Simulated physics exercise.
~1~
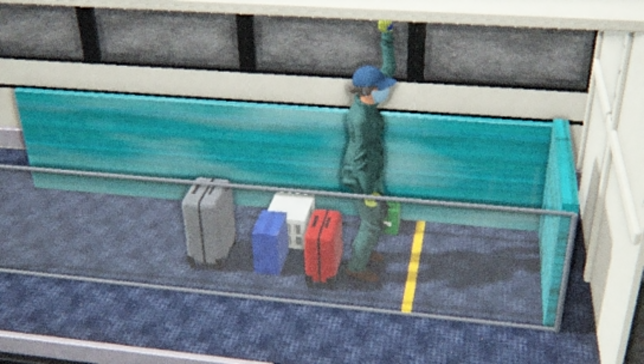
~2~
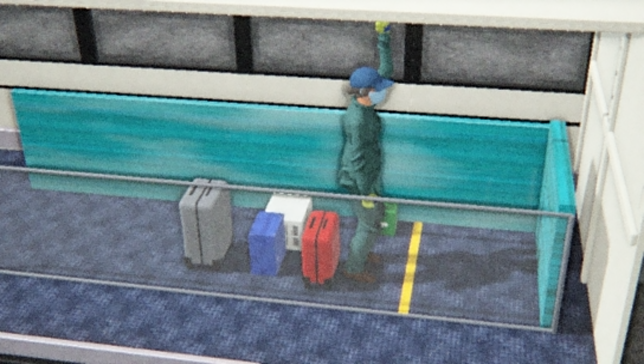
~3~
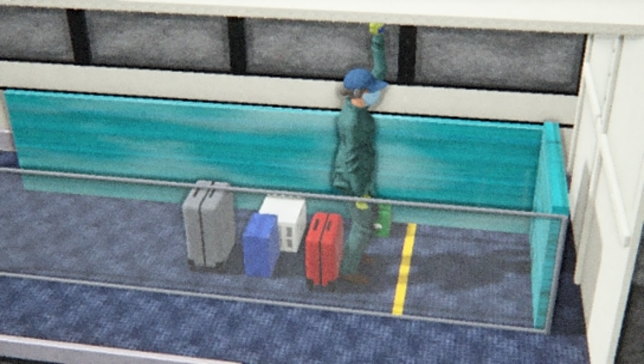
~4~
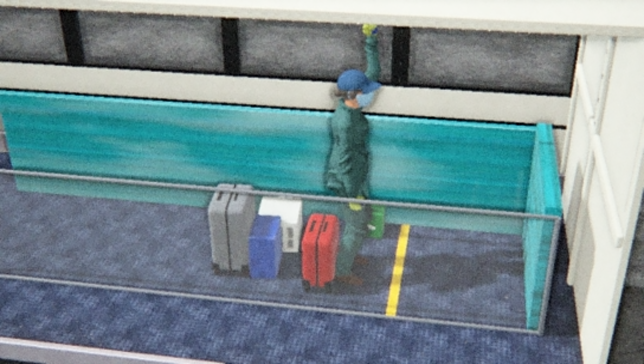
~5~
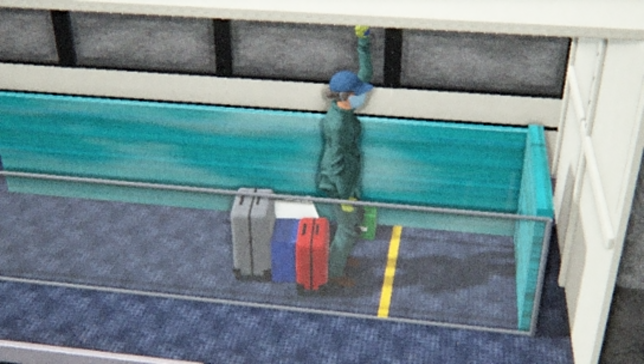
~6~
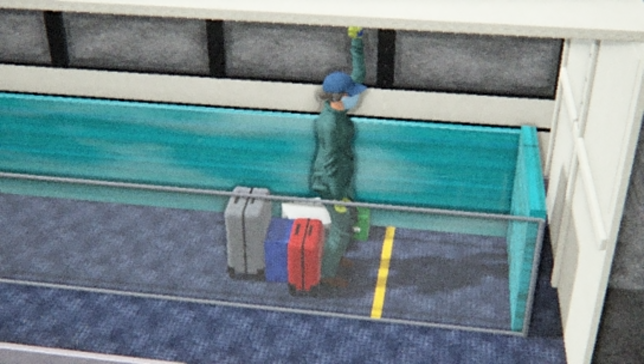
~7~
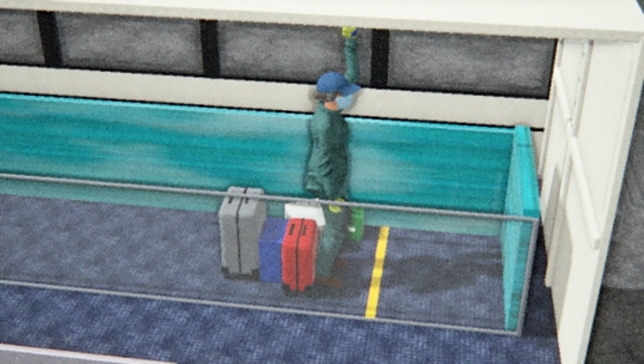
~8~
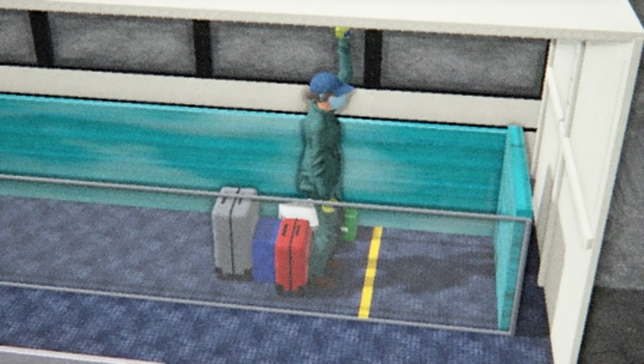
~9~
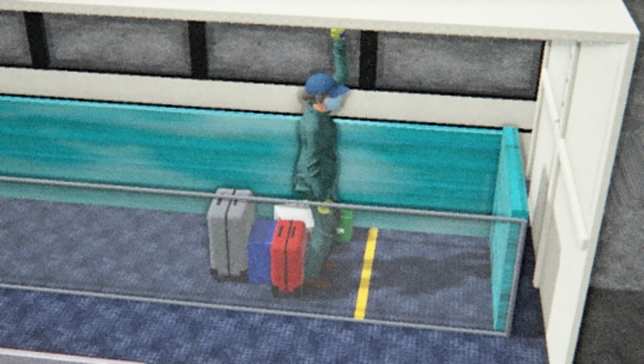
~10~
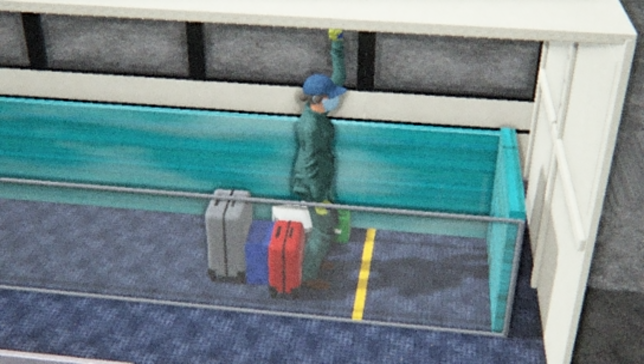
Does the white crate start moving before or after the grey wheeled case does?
The white crate starts moving after the grey wheeled case, which is already sliding right toward the other luggage.
